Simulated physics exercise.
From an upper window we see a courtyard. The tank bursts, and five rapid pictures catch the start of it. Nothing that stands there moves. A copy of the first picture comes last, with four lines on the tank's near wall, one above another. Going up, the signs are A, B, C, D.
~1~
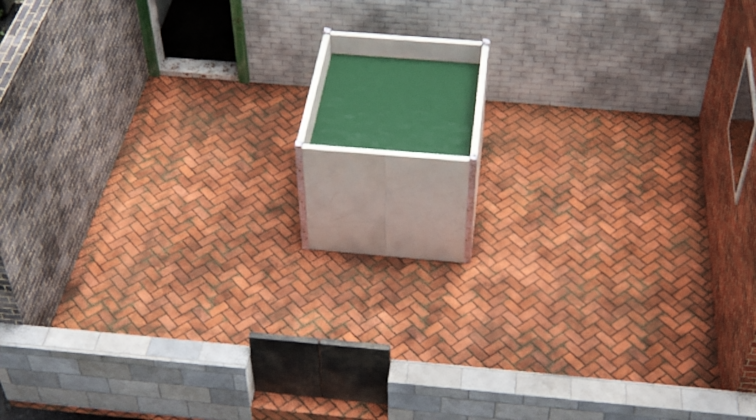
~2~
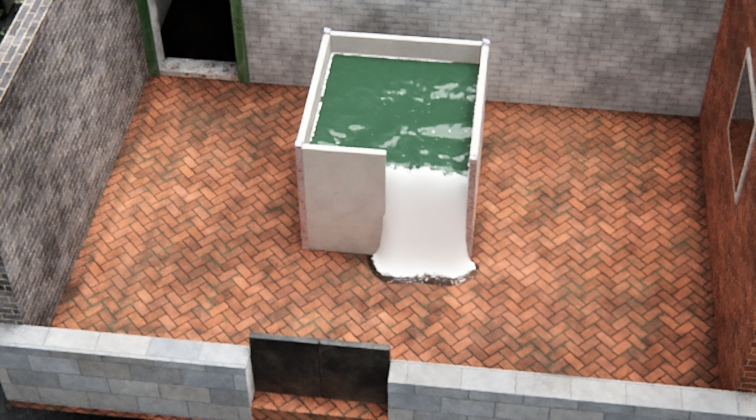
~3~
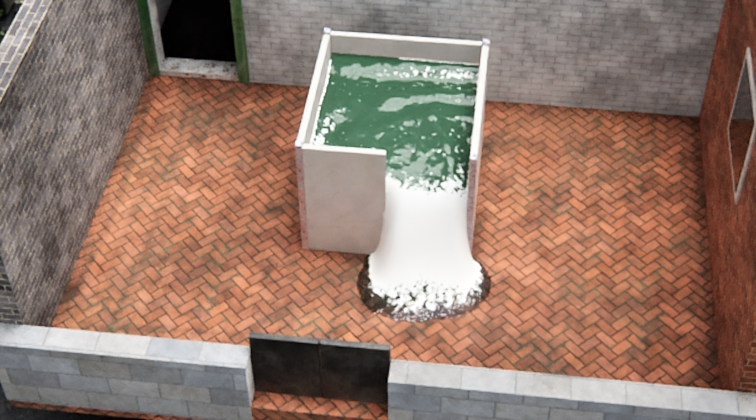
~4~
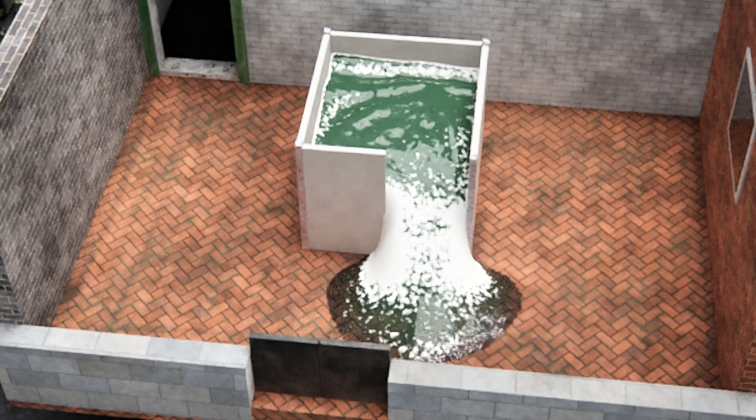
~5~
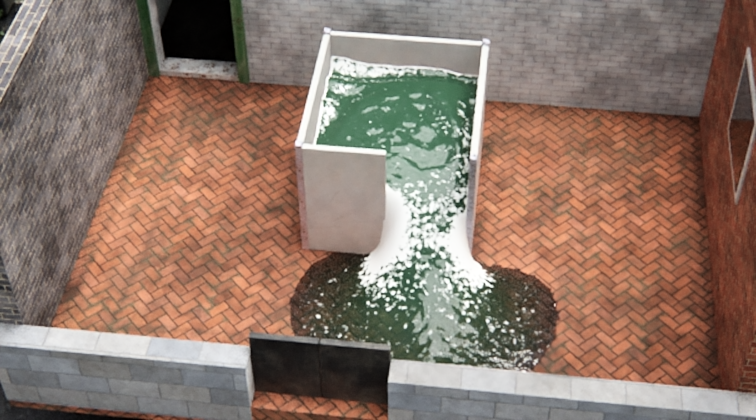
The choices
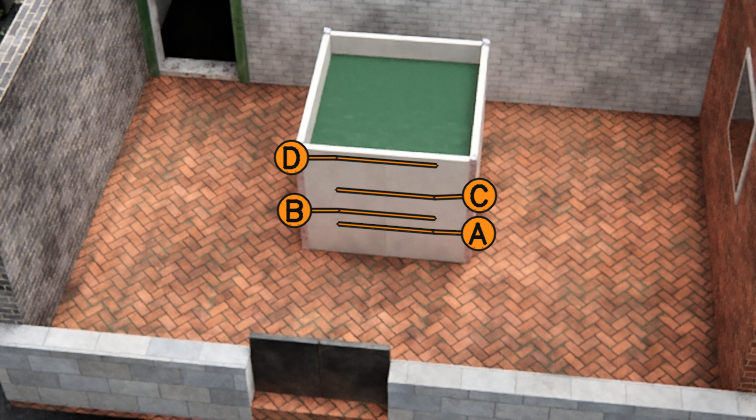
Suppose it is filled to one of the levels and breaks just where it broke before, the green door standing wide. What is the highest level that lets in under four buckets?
The limit is B.
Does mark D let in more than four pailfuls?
Yes.
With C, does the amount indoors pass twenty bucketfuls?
No.
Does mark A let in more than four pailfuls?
No.
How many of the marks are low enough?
Two of them.
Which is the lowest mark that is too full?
C it is.
On the marked copy, A at (386, 227); B at (386, 214); C at (386, 193); D at (385, 161); from the bottom up A, B, C, D.
For mark A, nothing gets over.
For mark B, a splash gets over, under a bucket.
For mark C, about 8 bucketfuls get in.
For mark D, dozens of bucketfuls pour in.
